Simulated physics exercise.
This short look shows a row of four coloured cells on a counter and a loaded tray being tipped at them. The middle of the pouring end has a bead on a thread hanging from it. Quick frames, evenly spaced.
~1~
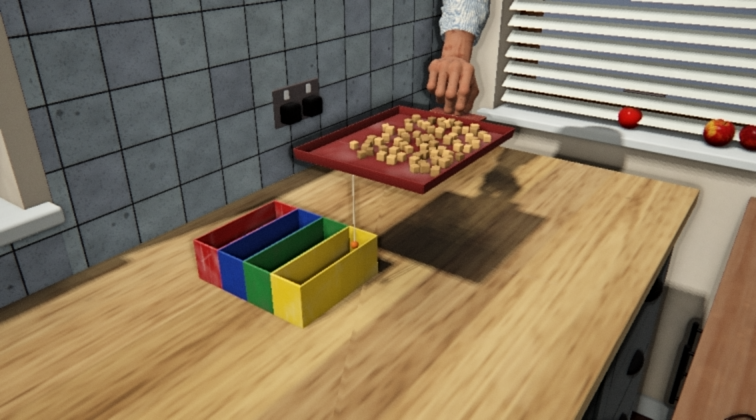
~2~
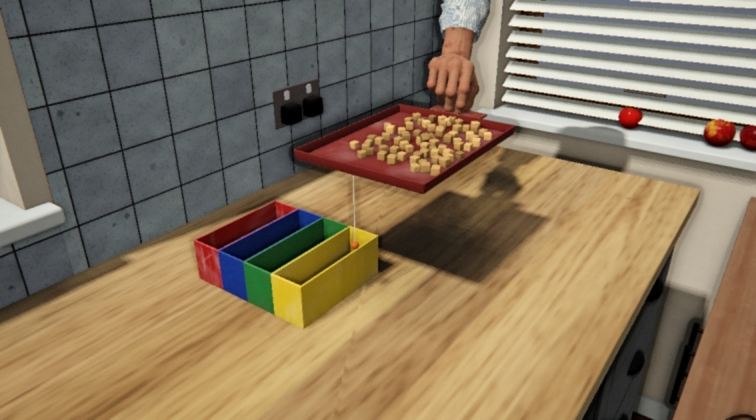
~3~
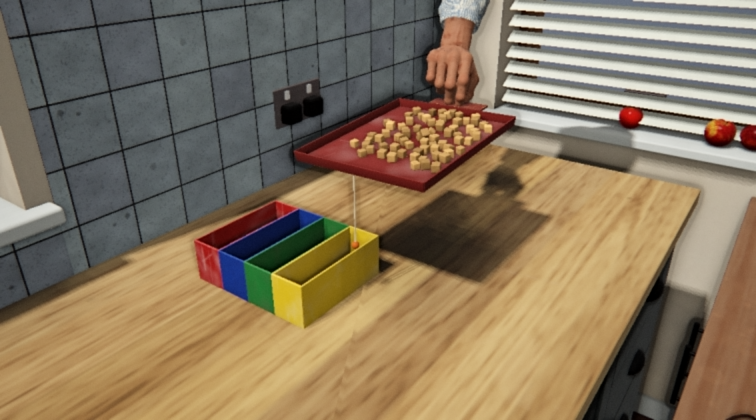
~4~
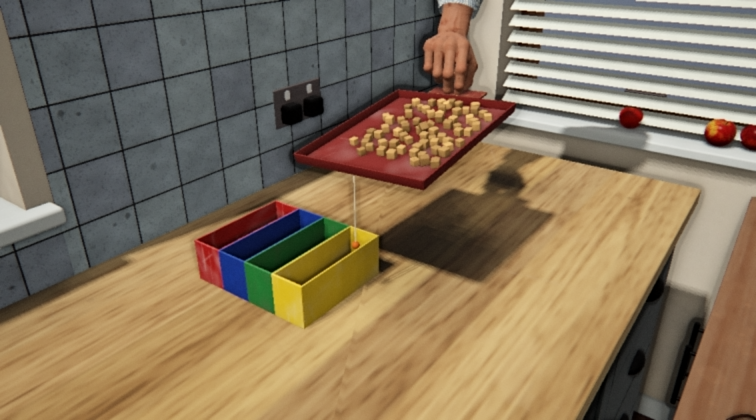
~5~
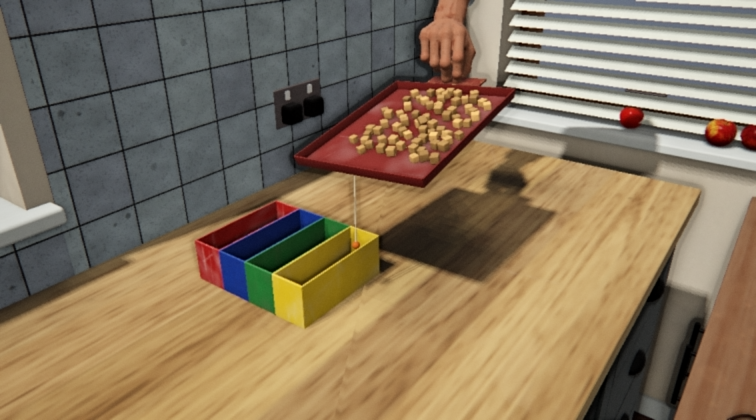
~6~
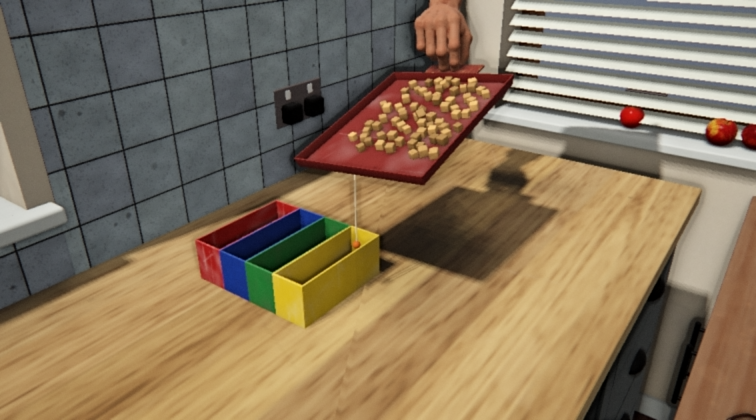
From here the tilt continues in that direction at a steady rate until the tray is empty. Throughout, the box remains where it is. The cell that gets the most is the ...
... Green one.
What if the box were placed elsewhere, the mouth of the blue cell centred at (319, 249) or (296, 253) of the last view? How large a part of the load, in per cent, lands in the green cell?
Trial 1 around 10 percent, trial 2 around 20 percent.
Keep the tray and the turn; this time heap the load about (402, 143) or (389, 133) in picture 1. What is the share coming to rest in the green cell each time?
Try 1: 30 %; try 2: 40 %.
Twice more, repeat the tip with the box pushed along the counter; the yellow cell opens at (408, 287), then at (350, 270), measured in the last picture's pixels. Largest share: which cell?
First try: The red cell; second try: The blue cell.
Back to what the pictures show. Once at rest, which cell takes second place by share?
The runner-up is yellow.
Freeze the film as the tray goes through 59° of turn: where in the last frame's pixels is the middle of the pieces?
Roughly (333, 149).
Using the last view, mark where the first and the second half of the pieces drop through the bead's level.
Roughly (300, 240) first, then roughly (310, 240).
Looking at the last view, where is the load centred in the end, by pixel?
Roughly pixel (294, 286).
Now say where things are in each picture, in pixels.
Corners of the pouring end at (295, 149) and (423, 184), level; middle of the load at (420, 142), small wooden cubes; bead on its thread at (355, 245); red cell at (208, 261); blue cell at (233, 272); green cell at (259, 284); yellow cell at (287, 297), in the first frame.
Corners of the pouring end at (296, 150) and (424, 183), level; middle of the load at (421, 141), in the second frame.
Corners of the pouring end at (296, 151) and (423, 182), tipped barely, lowest at the left corner; middle of the load at (421, 136), in the third frame.
Corners of the pouring end at (296, 153) and (423, 180), tipped a little, lowest at the left corner; middle of the load at (420, 130), in the fourth frame.
Corners of the pouring end at (296, 156) and (422, 178), tipped a little, lowest at the left corner; middle of the load at (419, 123), in the fifth frame.
Corners of the pouring end at (296, 158) and (421, 175), tipped clearly, lowest at the left corner; middle of the load at (418, 116); red cell at (210, 261); blue cell at (234, 272); green cell at (261, 284); yellow cell at (289, 297), in the sixth frame.
Soon, tray tipped steeply; nearly all on the tray; a small part falling or outside the box.
A while on, tray tipped right over; about two thirds on the tray; about a quarter in the green cell; a stray few in the yellow cell; a stray few in the blue cell; a stray few falling or outside the box.
Towards the end, tray tipped past a quarter turn; about half in the green cell; about a quarter in the yellow cell; a small part in the blue cell; a small part falling or outside the box.
Finally, tray tipped past a quarter turn; about half in the green cell; about a quarter in the yellow cell; a small part in the blue cell; none in the red cell; a small part outside the box.
